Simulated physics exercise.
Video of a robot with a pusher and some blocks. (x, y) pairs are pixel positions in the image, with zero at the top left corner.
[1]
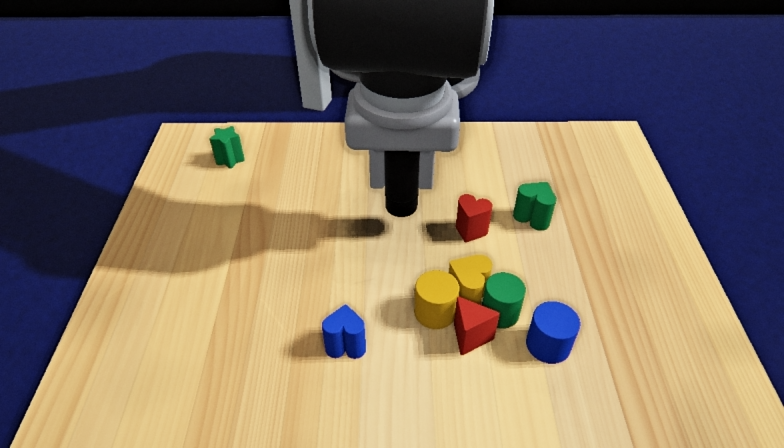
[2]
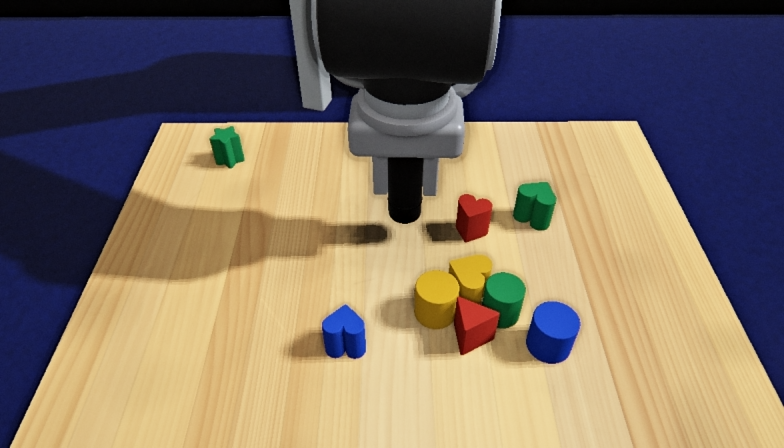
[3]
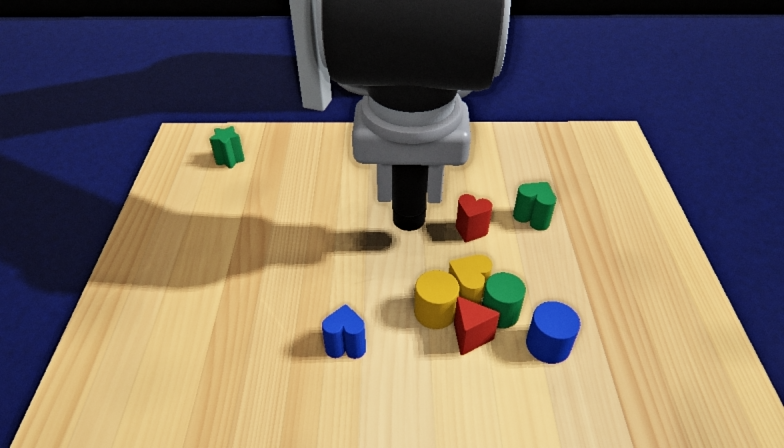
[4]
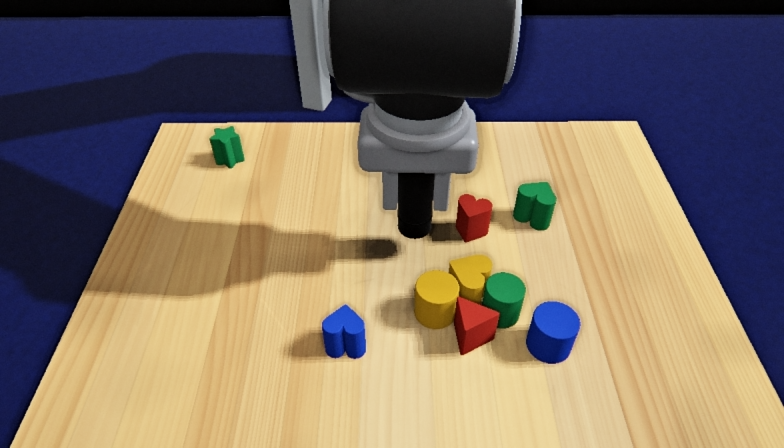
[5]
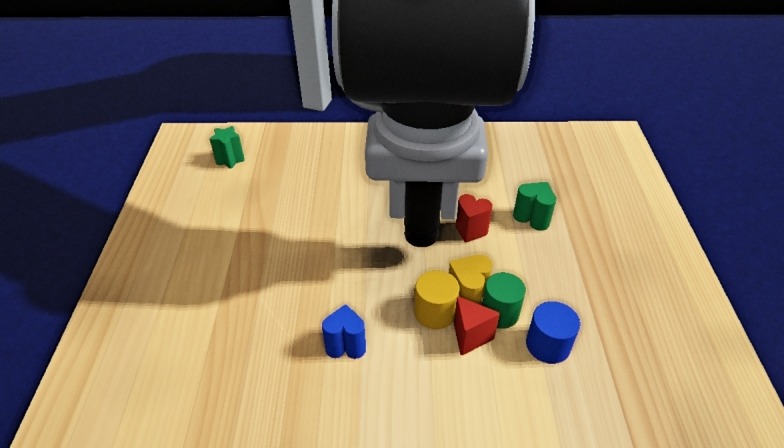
Robot arm with a black pusher sliding slightly forward and right over a wooden table, the coloured blocks around it staying still.
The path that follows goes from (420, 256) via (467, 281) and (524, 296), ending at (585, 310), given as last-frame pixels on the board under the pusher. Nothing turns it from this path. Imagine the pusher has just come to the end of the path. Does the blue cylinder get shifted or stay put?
It is moved from its place.
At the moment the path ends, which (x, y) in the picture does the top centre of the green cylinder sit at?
My prediction: (527, 308).
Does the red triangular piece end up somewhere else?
My answer is no.
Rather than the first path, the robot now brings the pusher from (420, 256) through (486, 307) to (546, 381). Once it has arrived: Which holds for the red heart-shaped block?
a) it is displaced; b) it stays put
That would be b.
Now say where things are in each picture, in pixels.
In the first picture, pusher's lower end at (401, 207); yellow cylinder at (437, 286); yellow heart-shaped block at (472, 269); red triangular piece at (474, 313); green cylinder at (506, 287); blue cylinder at (557, 319).
In the second picture, pusher at (405, 214); blocks still.
In the third picture, pusher at (409, 221); blocks still.
In the fourth picture, pusher at (414, 228); blocks still.
In the fifth picture, pusher at (421, 237); yellow cylinder at (437, 286); yellow heart-shaped block at (472, 269); red triangular piece at (474, 313); green cylinder at (506, 287); blue cylinder at (557, 319).
On the path given first. One third of the way, pusher at (471, 263); yellow heart-shaped block at (481, 282); green cylinder at (515, 295).
Two thirds of the way, pusher at (529, 277); yellow heart-shaped block at (490, 289), turned 30° clockwise; green cylinder at (527, 308); blue cylinder at (569, 327).
At the end, pusher at (592, 290); yellow cylinder still; yellow heart-shaped block at (490, 289), turned 30° clockwise; red triangular piece still; green cylinder at (527, 308); blue cylinder at (569, 327).
